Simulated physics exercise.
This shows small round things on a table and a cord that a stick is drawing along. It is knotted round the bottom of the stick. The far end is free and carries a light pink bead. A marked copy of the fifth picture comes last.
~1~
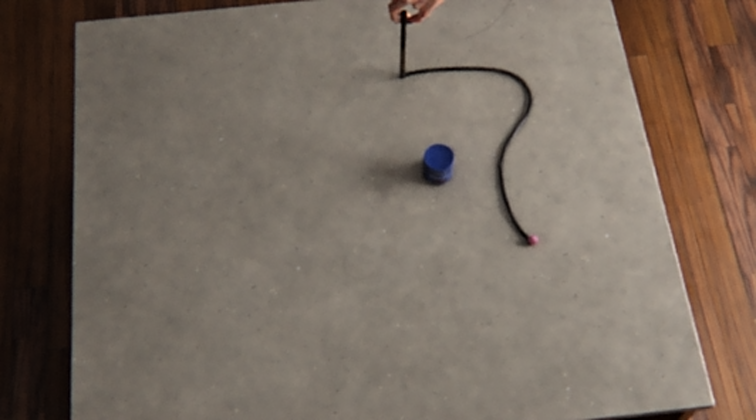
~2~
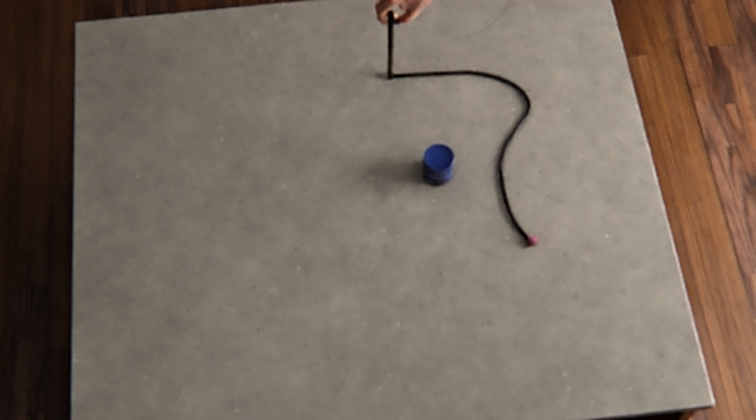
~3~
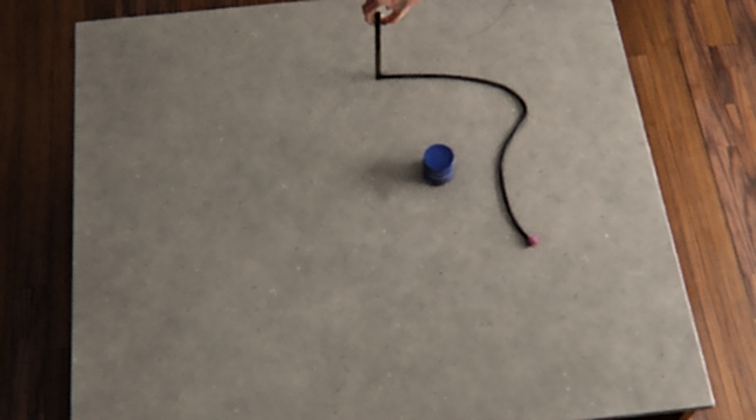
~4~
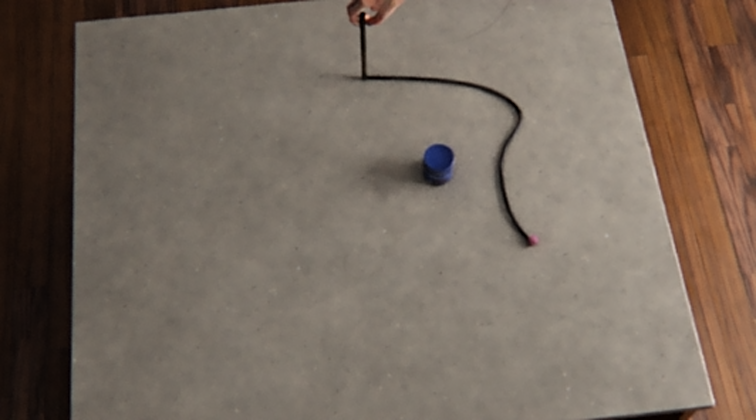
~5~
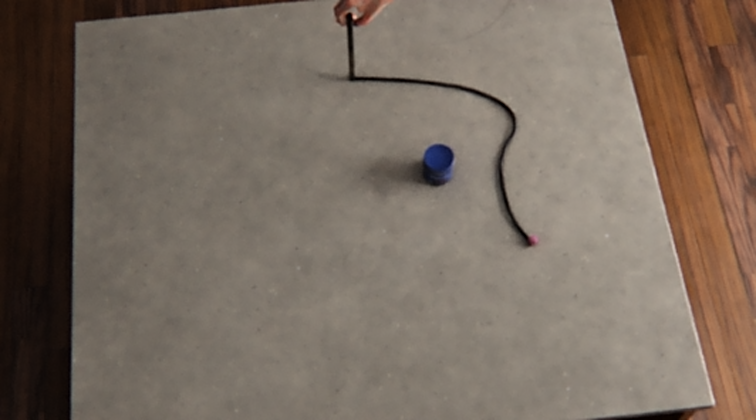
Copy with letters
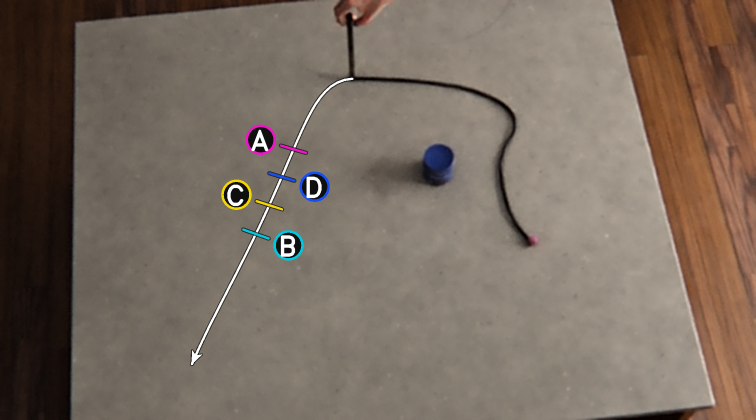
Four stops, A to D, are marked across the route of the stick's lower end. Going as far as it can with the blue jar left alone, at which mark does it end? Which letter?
At C, and not beyond.
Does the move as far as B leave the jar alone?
No.
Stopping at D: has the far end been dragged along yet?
No.
On the marked copy, A at (294, 149); B at (256, 234); C at (269, 205); D at (282, 177); the route from (352, 79) via (269, 205) to (192, 364).
Taking C. A third of the way, foot of the stick (312, 112), middle of the cord (470, 114), free end (533, 240).
Two thirds of the way, foot of the stick (289, 162), middle of the cord (445, 127), free end (533, 240).
When it is over, foot of the stick (269, 206), middle of the cord (423, 147), free end (533, 240); nothing has been touched.
As for the rest, A is safe but short; B brings the cord against the jar; D is safe but short.
